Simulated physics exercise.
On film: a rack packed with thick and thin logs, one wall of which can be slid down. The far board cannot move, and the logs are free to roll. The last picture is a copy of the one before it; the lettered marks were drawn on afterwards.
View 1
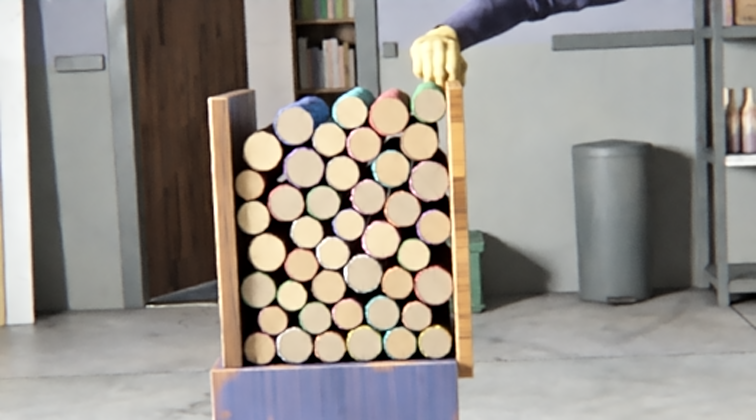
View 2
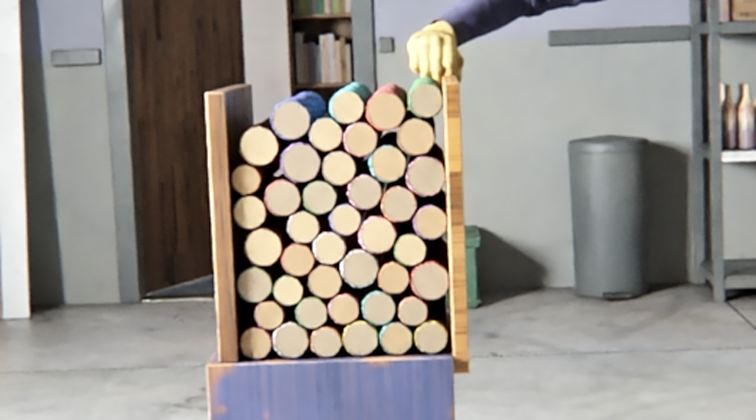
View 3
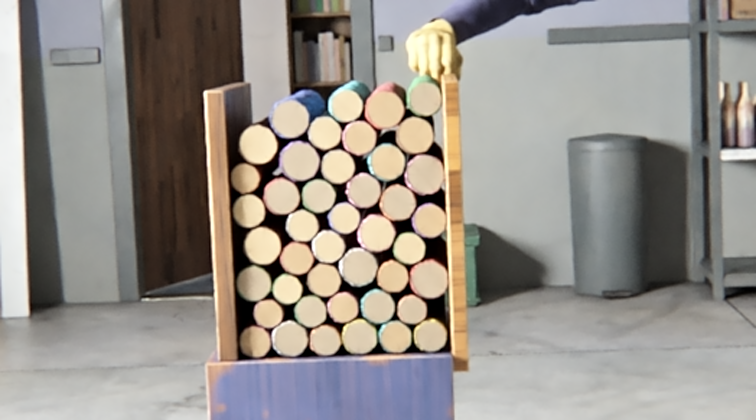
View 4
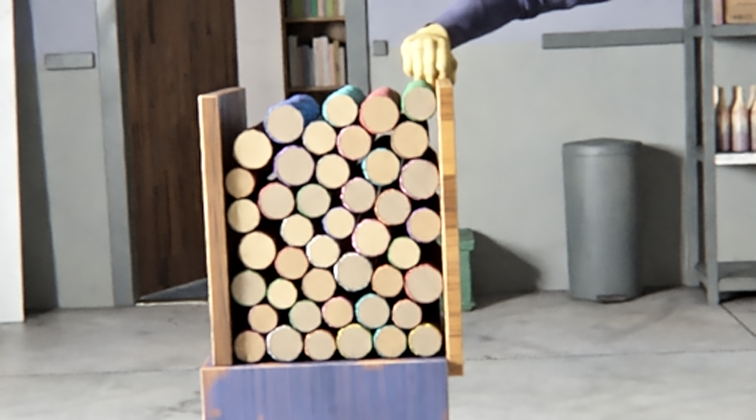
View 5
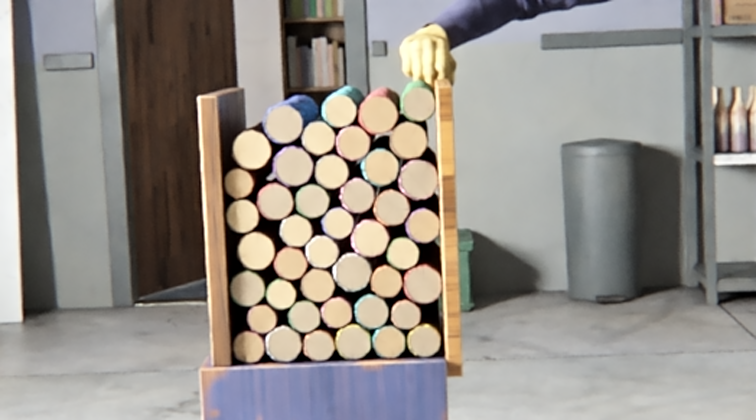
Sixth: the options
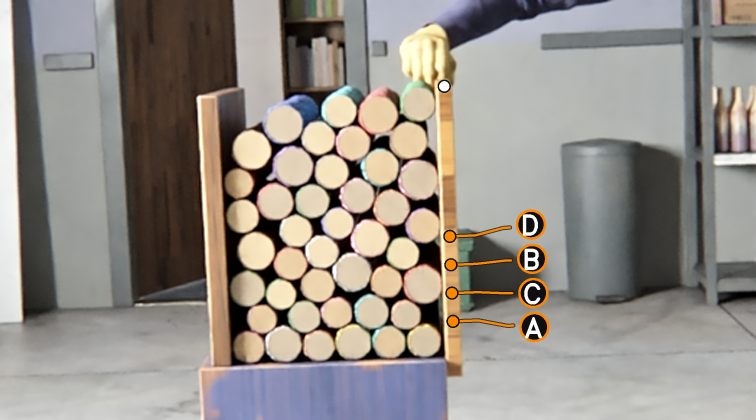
We see a yellow-gloved hand resting at the top of a wooden side board on a rack packed with thick and thin logs; the view shifts slightly, while the hand, board and logs stay essentially still.
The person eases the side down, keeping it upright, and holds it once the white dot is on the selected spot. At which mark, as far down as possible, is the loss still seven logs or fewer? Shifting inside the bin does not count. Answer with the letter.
The lowest mark that will do is D.
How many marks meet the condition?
One of them.
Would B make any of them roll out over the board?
At B: Yes.
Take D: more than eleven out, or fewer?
At D, fewer than eleven.
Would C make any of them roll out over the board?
At C: Yes.
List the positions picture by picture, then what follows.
In the first frame, a log (333, 253); a log (403, 209); a log (430, 181).
In the second frame, a log (426, 176); a log (259, 146).
In the third frame, a log (385, 110); side board (454, 210).
In the fourth frame, a log (425, 341).
In the fifth frame, a log (337, 313); a log (318, 286); a log (322, 252).
On the copy, A at (453, 321); B at (451, 265); C at (452, 293); D at (450, 237); the white dot at (444, 86).
On D. First, top of the board (438, 151).
Then, top of the board (441, 224).
Finally, top of the board (442, 236), five out over the board.
By contrast, A more than seven out over the board; B more than seven out over the board; C more than seven out over the board.
